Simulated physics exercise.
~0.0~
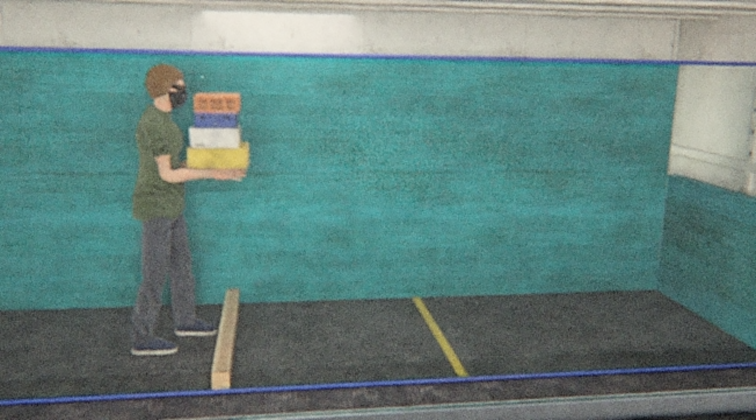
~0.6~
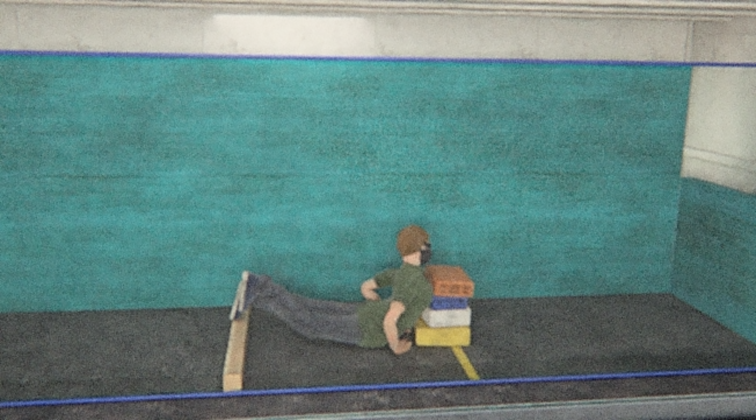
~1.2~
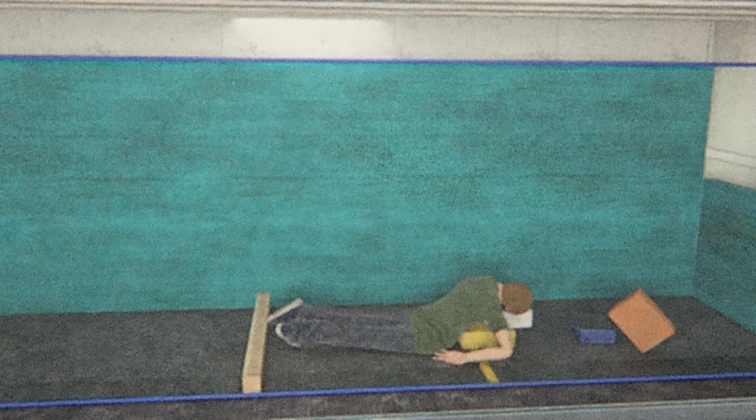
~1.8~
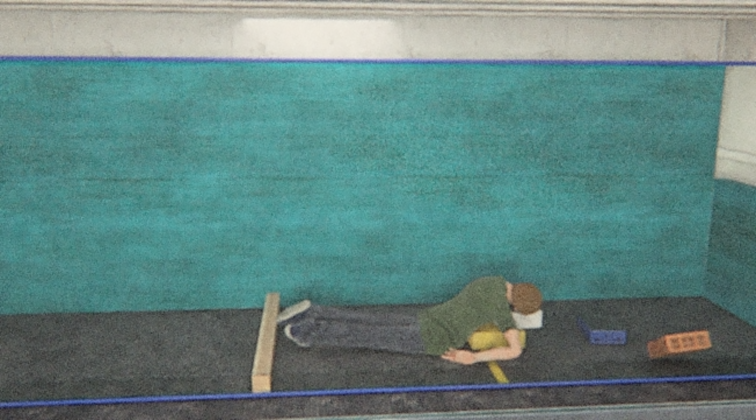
A person in a green shirt, grey trousers and a dark mask stands at the left behind a low wooden rail, seen from the side against a teal wall, holding a stack of boxes. An orange crate tops a blue toolbox, a white parcel and a yellow parcel, and a yellow line crosses the dark floor to the right. The person pitches forward over the rail, and the stack drops with them near the line. They flop face down onto the yellow and white parcels, while the toolbox and crate tumble farther right. The crate settles farthest away, and everything carried ends past the line.
